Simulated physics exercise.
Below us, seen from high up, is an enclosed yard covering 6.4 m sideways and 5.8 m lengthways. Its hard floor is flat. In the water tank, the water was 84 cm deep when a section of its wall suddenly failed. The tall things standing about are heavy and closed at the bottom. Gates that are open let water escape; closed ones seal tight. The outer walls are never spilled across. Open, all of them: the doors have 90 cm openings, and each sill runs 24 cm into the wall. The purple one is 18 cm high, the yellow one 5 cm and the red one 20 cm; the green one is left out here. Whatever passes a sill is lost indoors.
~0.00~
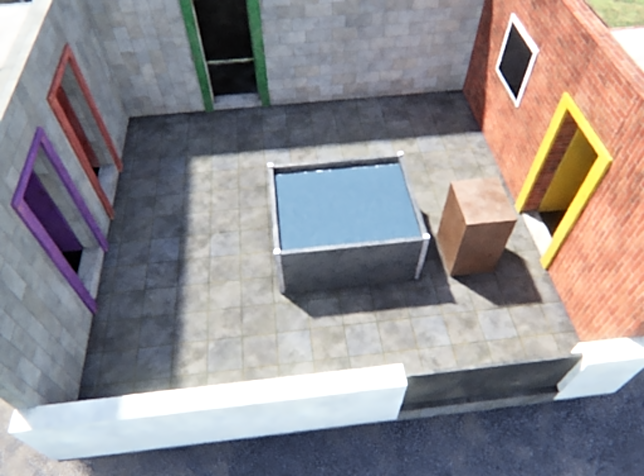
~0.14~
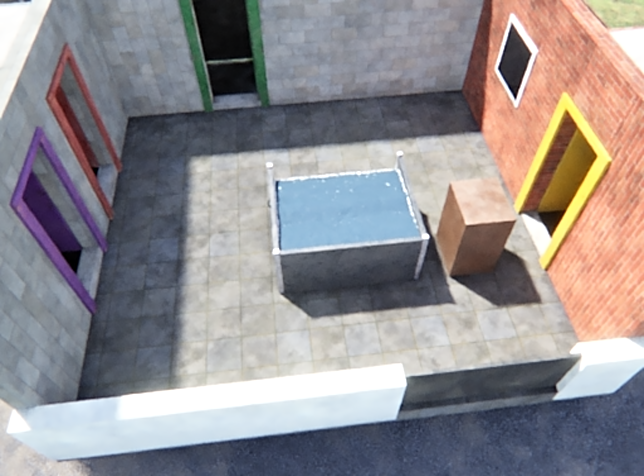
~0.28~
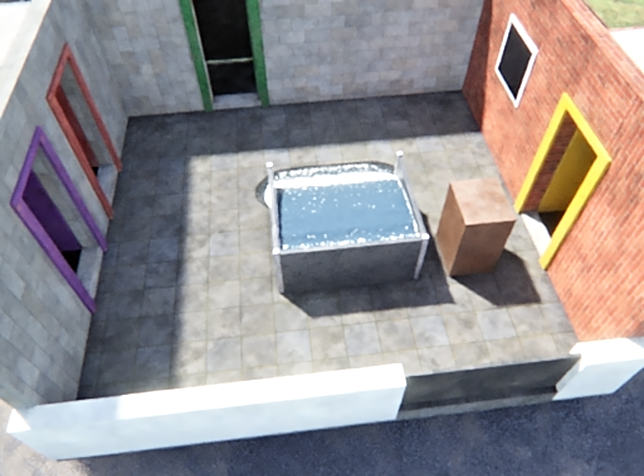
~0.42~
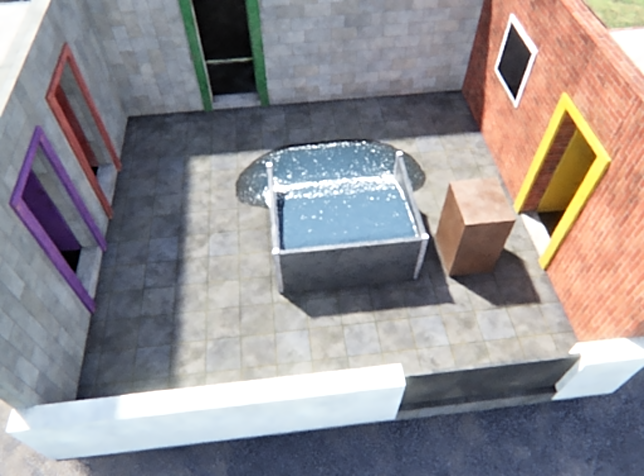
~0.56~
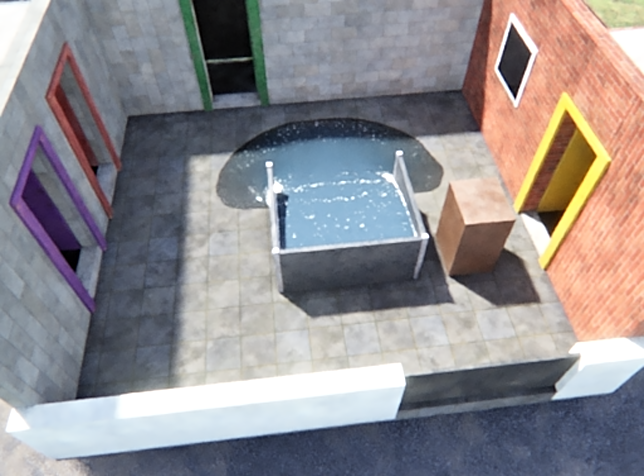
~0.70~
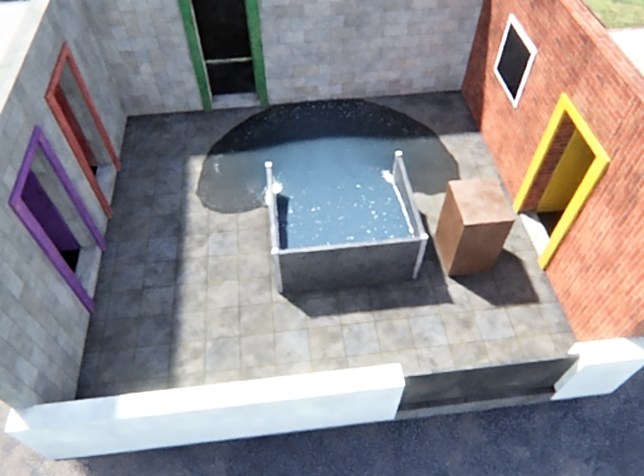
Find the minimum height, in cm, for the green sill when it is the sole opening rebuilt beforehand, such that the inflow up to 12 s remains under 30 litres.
The minimum height is about 21 cm.
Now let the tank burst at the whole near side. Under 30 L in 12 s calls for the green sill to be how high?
Some 6.0 centimetres.
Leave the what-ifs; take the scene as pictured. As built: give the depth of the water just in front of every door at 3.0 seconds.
In cm: Purple 0, yellow 2, green 17, red 10.
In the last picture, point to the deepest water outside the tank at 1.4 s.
Around (311, 108).
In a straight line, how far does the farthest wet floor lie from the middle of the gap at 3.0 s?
Front distance: Approx. 4.4 m.
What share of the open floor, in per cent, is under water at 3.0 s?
50 %.
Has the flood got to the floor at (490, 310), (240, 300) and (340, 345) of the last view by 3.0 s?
1: Unwetted; 2: Unwetted; 3: Unwetted.
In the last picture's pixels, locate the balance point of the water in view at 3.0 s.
Approximately (318, 145).
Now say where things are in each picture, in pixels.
The first frame shows still water, 84 cm deep, in the water tank at (343, 204); the green door at (230, 61) is dry.
In the second frame, water pours out on the far side and has run 0.3 m, to a hidden place; about 7 cm deep outside, 84 cm at the back.
In the third frame, water pours out on the far side and has run 0.8 m, to a hidden place; about 14 cm deep outside, 76 cm at the back.
In the fourth frame, the front is at (338, 143), 1.4 m from the gap on the far side; 3.4 m2 of floor is wet, 72 cm left at the back.
In the fifth frame, the front is at (333, 121), 2.0 m from the gap on the far side; 5.6 m2 of floor is wet, 69 cm left at the back.
In the sixth frame, water pours out on the far side and has run 2.6 m, to (288, 104); about 7 cm deep outside, 61 cm at the back; the green door at (229, 60), 3.1 m from the gap, is still 0.5 m from the nearest water.
After 1.4 s water covers 35 % of the floor, deepest (46 cm) near (311, 108); 28 cm at the green door, 19 litres in over its 13 cm sill.
After 3.0 s water covers 50 % of the floor, deepest (30 cm) near (128, 117); 17 cm at the green door, 89 litres in over its 13 cm sill.
After 12.0 s water covers 100 % of the floor, deepest (10 cm) near (254, 408); 4 cm at the green door, 94 litres in over its 13 cm sill.
At the green door as built, the water arrived by 0.9 s and peaked near 28 cm at 1.6 s.
Run again over the same 12 s with other heights there, 52 litres in over 17.5 cm, 16 litres over 23.5 cm. The limit of 30 litres is kept from about 21 cm up.
